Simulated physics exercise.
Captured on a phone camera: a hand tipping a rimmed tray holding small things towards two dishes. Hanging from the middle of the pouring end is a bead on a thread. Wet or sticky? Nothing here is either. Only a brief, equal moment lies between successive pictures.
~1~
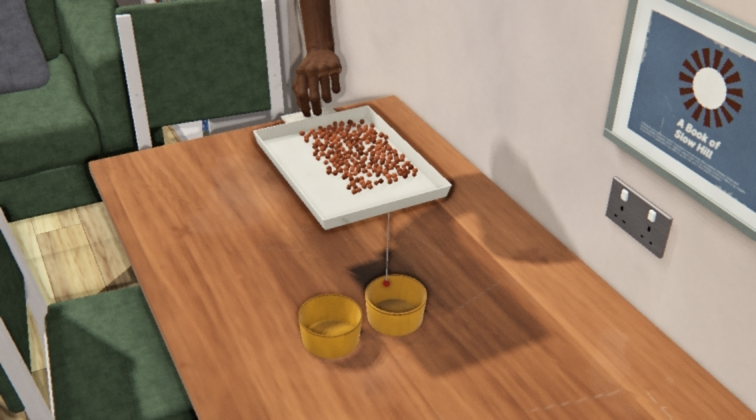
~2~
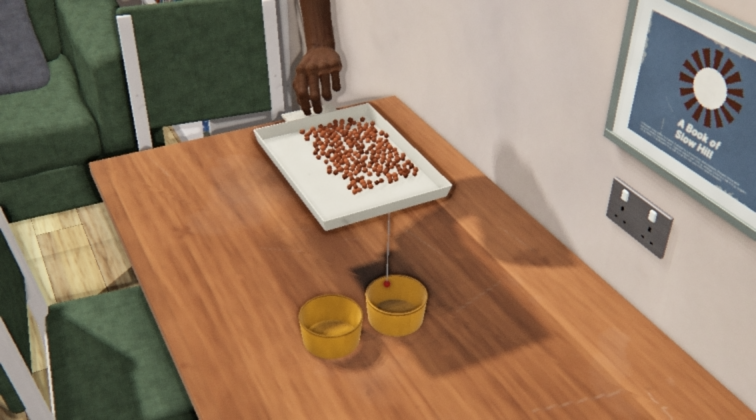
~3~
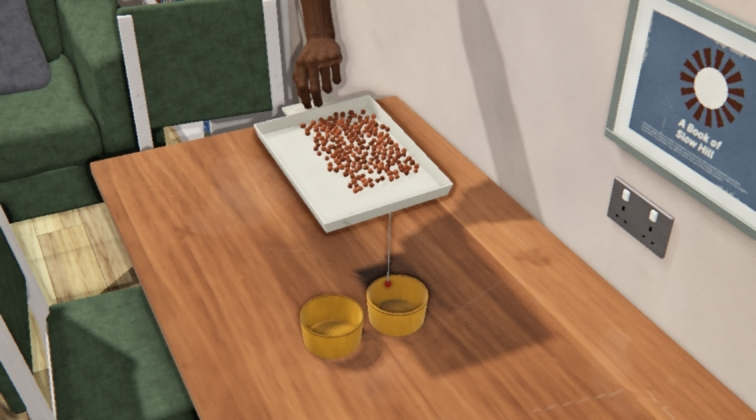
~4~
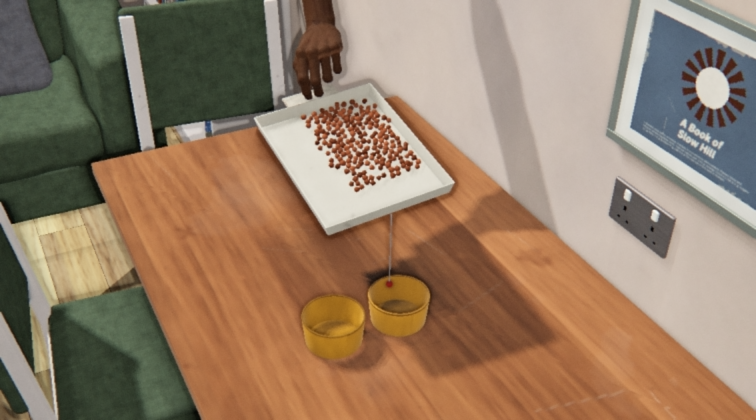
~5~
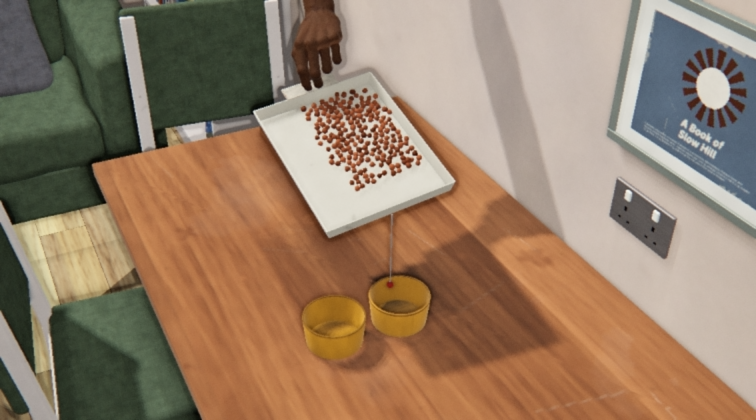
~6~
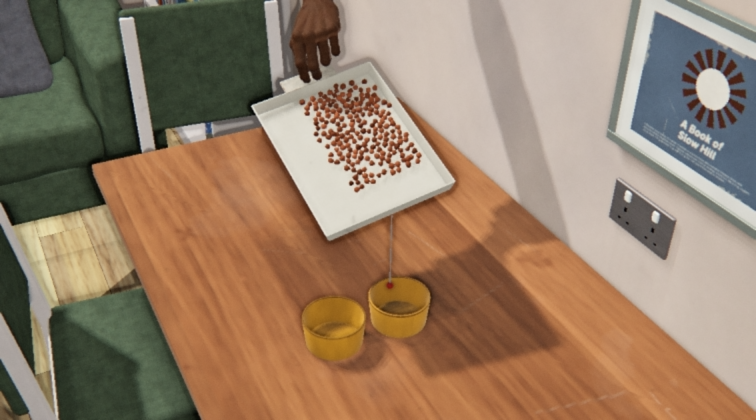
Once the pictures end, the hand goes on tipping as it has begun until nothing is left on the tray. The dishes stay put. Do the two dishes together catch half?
The greater share is going to end up in the dishes.
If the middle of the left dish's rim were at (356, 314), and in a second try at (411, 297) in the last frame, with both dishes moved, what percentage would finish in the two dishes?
Trial 1 around 50 percent, trial 2 around 0 percent.
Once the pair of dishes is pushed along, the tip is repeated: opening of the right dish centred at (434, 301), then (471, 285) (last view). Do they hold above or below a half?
First under half, then under half.
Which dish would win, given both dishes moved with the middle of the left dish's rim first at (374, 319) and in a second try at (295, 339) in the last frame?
Well, the first go goes to the leftmost dish, and the second to the rightmost dish.
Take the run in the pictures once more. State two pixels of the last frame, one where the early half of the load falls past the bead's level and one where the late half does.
First roughly (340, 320), then roughly (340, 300).
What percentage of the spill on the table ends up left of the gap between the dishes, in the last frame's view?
About 50 percent.
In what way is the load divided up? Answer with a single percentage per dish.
Estimate - left dish 70 percent, right dish 0 percent.
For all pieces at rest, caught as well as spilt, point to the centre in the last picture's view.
Near pixel (336, 340).
Soon after the last picture, tray tipped steeply; most on the tray; a stray few in the left dish; a stray few outside both; about a quarter in the air.
A little later, tray tipped past a quarter turn; about half on the tray; about a third in the left dish; about a quarter outside both; a small part in the air.
Later still, tray tipped past a quarter turn; about two thirds in the left dish; a stray few in the right dish; about a quarter outside both.
At rest, tray tipped past a quarter turn; about two thirds in the left dish; a stray few in the right dish; about a quarter outside both.
